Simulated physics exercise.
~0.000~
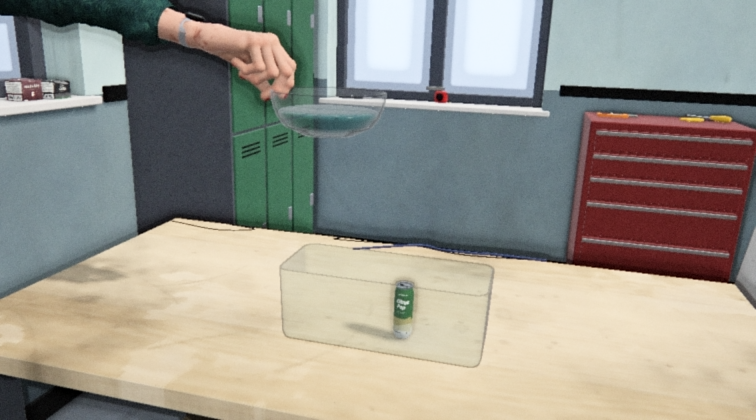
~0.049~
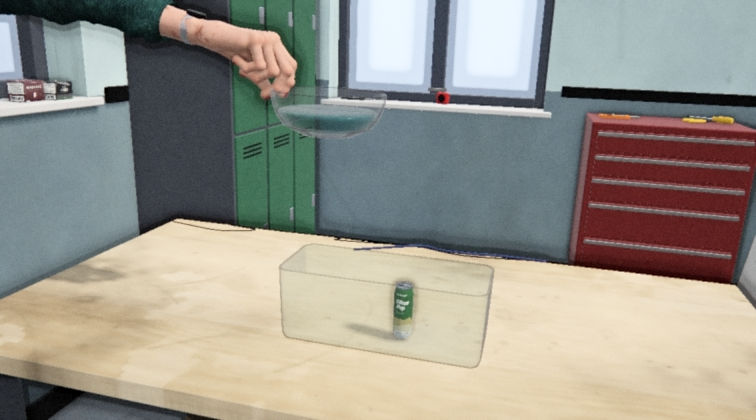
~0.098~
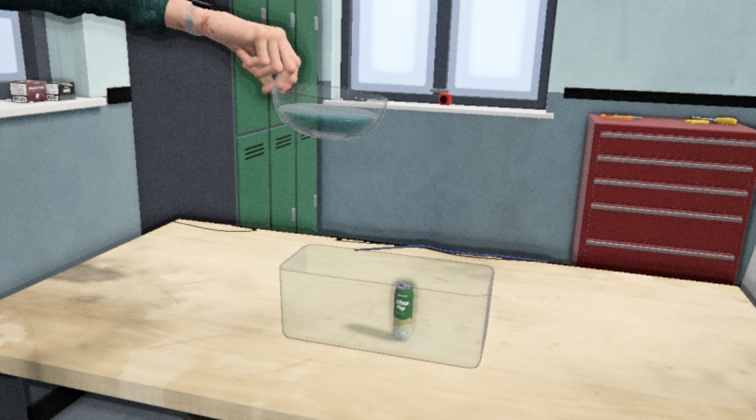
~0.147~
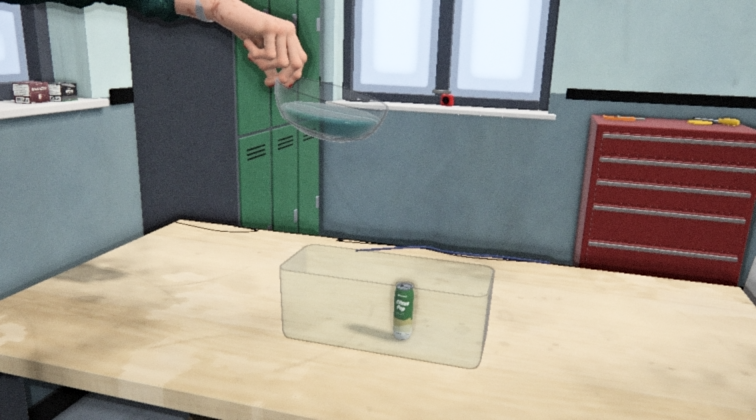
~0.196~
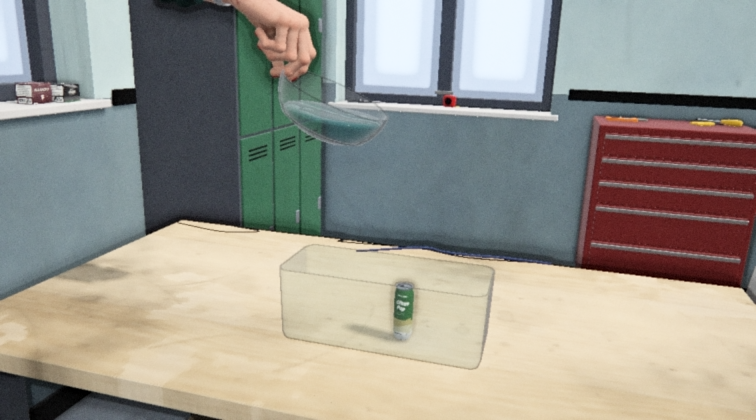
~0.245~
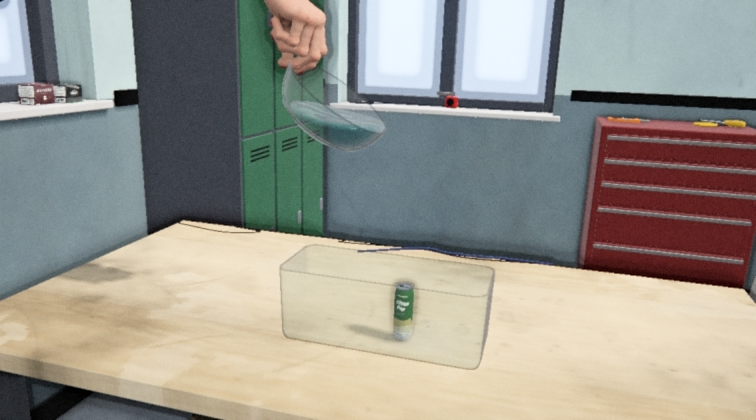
We see a hand holding a clear round bowl of blue-green liquid above a clear long basin with a green can standing inside on a wooden table; the hand gradually tilts the bowl down to the right.
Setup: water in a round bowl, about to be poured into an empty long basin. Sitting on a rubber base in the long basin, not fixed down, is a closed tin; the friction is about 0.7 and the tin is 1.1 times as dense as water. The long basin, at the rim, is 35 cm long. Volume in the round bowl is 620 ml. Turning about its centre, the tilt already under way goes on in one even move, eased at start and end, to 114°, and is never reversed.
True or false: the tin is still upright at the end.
True.
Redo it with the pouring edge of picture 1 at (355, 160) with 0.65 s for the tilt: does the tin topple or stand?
Result: Tin tipped over.
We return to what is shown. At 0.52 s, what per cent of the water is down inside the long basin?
Near 20 in a hundred.
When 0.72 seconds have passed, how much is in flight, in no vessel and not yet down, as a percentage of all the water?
Near 6 percent.
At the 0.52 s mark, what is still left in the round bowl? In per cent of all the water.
Around 3 percent.
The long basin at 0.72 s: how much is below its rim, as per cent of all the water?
Roughly 94 percent of it.
By 0.52 s the tilt is 102° and 3 per cent is still to pour; the tin stands where it began.
By 0.72 s the tilt is 114° and 0 per cent is still to pour; the tin stands where it began.
By 0.92 s the tilt is 114° and 0 per cent is still to pour; the tin stands where it began.
By 1.15 s the tilt is 114° and 0 per cent is still to pour; the tin stands where it began.
At rest the tin stands where it began.
